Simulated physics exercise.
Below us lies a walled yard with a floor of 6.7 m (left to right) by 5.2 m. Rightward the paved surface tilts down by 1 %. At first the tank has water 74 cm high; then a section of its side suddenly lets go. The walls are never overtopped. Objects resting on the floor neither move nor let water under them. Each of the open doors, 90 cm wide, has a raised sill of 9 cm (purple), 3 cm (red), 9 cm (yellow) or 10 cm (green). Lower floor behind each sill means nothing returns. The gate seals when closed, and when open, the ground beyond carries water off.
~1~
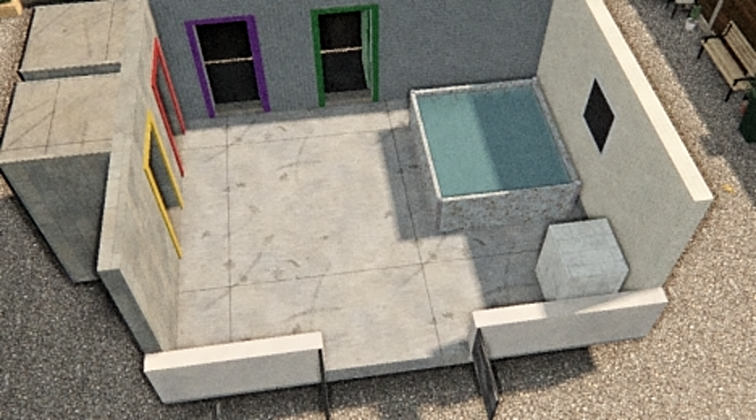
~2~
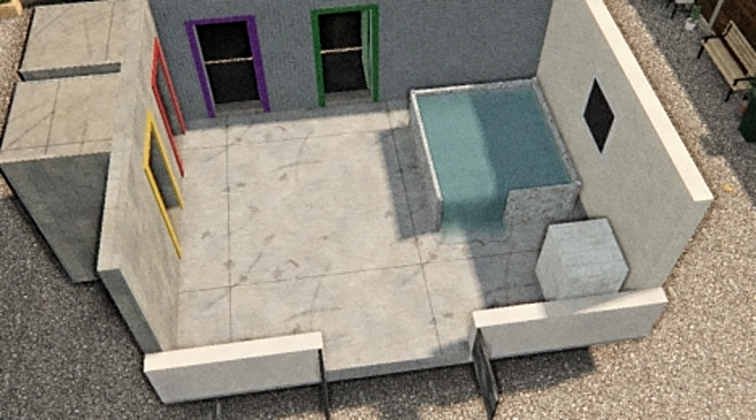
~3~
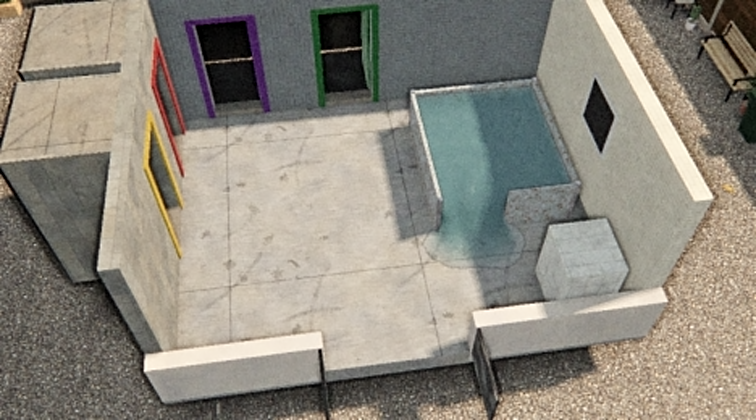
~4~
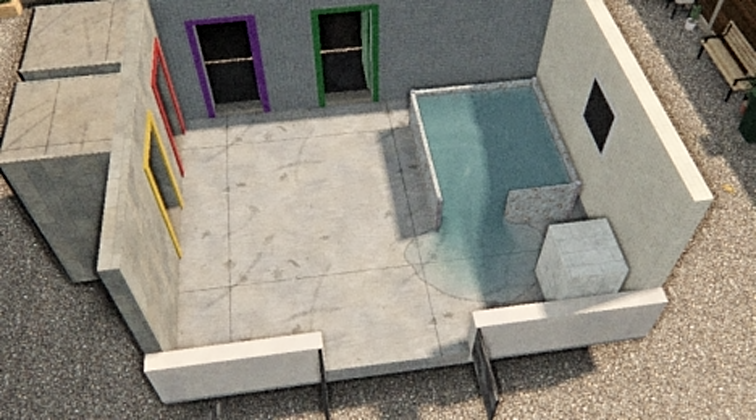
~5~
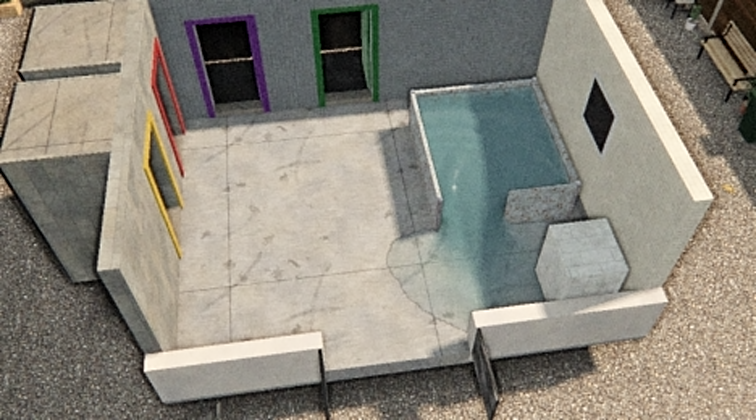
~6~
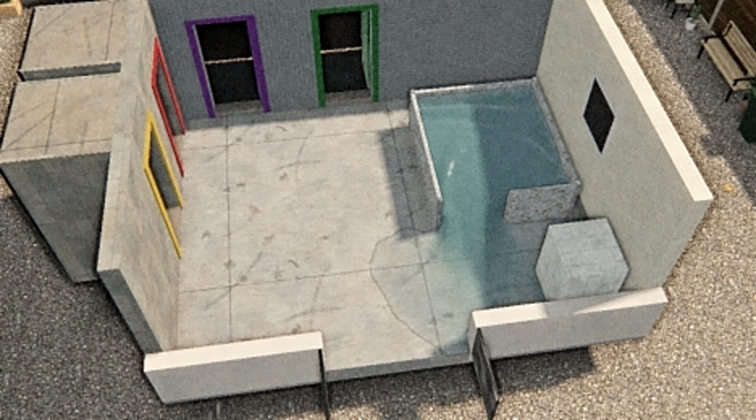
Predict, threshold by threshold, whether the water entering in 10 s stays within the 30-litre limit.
Outcome: Purple door: Lags behind the figure; red door: Lags behind the figure; yellow door: Lags behind the figure; green door: Lags behind the figure.
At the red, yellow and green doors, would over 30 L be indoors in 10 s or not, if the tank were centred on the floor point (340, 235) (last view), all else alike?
Well, against that limit, at red it's too much, at yellow it's within bounds, and at green it's within bounds.
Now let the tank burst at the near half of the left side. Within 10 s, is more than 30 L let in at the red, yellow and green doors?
The red door comes out more than that, the yellow door more than that and the green door less than that.
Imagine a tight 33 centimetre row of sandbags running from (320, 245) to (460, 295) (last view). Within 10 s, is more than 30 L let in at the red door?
Note, red vs limit: Higher.
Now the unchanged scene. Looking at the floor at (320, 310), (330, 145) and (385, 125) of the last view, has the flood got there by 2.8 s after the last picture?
The first point is awash, the second is not yet hit and the third is not yet hit.
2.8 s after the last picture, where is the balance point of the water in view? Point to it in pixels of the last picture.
I'd put it close to (479, 214).
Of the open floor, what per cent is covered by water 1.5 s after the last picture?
Roughly 30 % of the floor.
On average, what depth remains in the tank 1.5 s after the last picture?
The average depth is around 45 cm.
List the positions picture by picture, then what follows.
The tank at (490, 139) is whole and still, 74 cm deep, in the first frame.
Water pours out at (472, 217) and has run 0.6 m, to (508, 231); typically 6 cm deep outside, 74 cm at the tank's back, in the second frame.
The front is at (513, 258), 0.9 m from the gap at (472, 218); 0.9 m2 of floor is under water; 74 cm left at the back of the tank, in the third frame.
Water pours out at (472, 218) and has run 1.4 m, to (513, 295); typically 8 cm deep outside, 74 cm at the tank's back, in the fourth frame.
The front is at a hidden place, 2.0 m from the gap at (472, 219); 3.7 m2 of floor is under water; 74 cm left at the back of the tank, in the fifth frame.
The front is at a hidden place, 2.3 m from the gap at (472, 218); 4.5 m2 of floor is under water; 68 cm left at the back of the tank, in the sixth frame.
Then, 0.7 s after the last picture water covers 25 % of the floor and is deepest (47 cm) near (523, 329); purple door not reached, red door not reached, yellow door not reached, green door not reached.
Then, 1.5 s after the last picture water covers 30 % of the floor and is deepest (45 cm) near (508, 320); purple door not reached, red door not reached, yellow door not reached, green door not reached.
Then, 2.8 s after the last picture water covers 35 % of the floor and is deepest (31 cm) near (500, 333); purple door not reached, red door not reached, yellow door not reached, green door not reached.
Then, 5.3 s after the last picture water covers 65 % of the floor and is deepest (24 cm) near (628, 316); purple door not reached, red door 2 cm at the sill, 0 L in, yellow door 6 cm at the sill, 0 L in, green door not reached.
Then, 9.3 s after the last picture water covers 95 % of the floor and is deepest (14 cm) near (628, 316); purple door 9 cm at the sill, 0 L in, red door 4 cm at the sill, 3 L in, yellow door 4 cm at the sill, 0 L in, green door 10 cm at the sill, 0 L in.
